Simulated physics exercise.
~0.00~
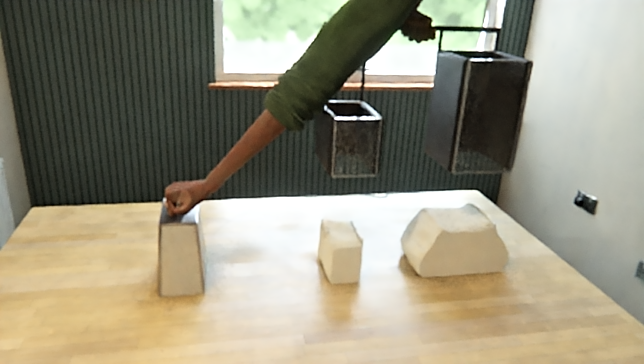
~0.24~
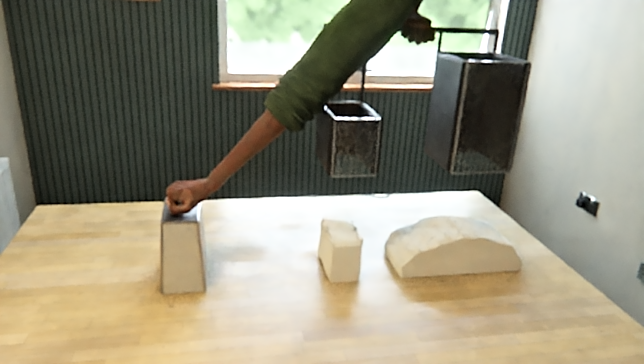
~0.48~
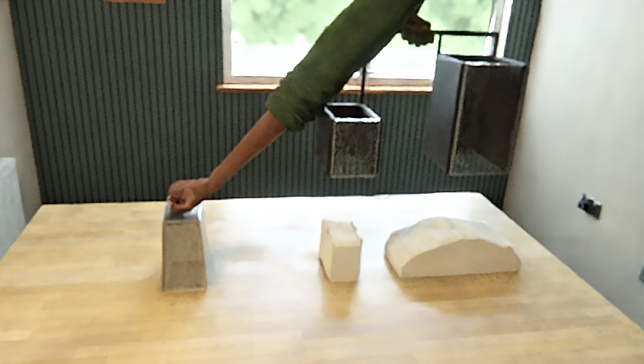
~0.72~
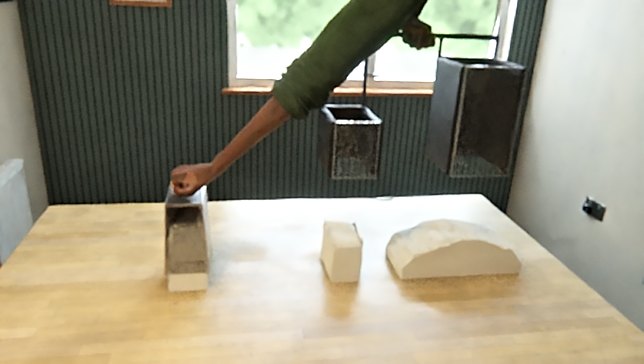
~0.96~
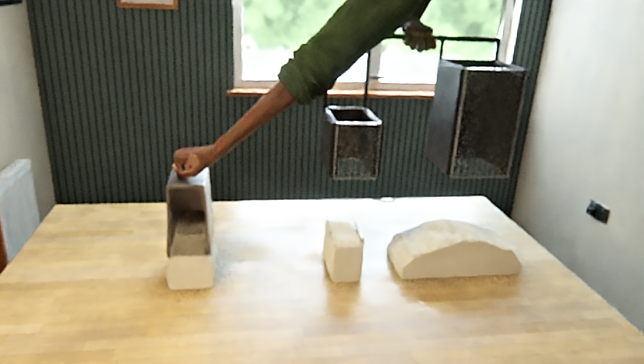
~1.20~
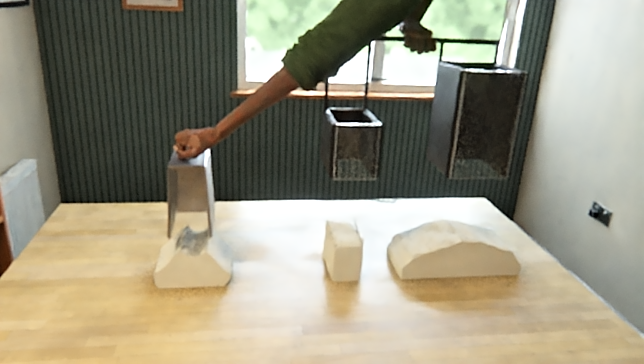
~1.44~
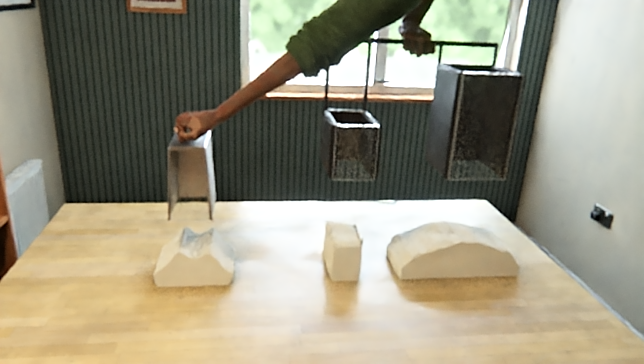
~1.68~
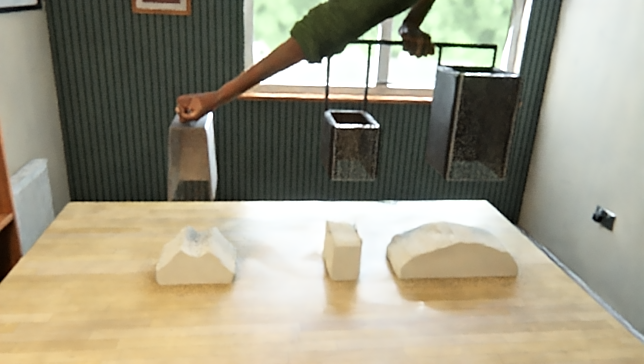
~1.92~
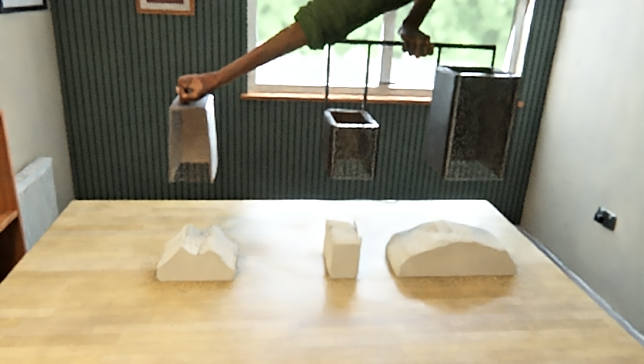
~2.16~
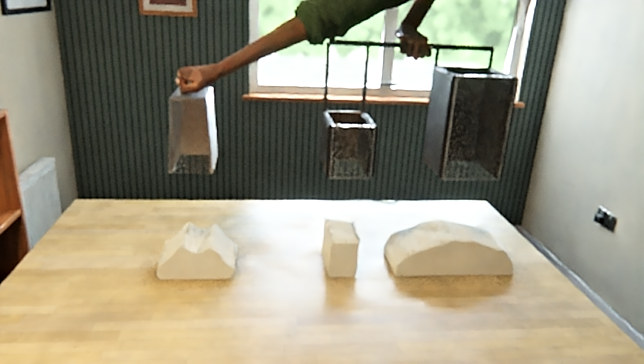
In a room with a wooden table, a hand lifts a tin off pale flour, which slumps into a low, notched heap.
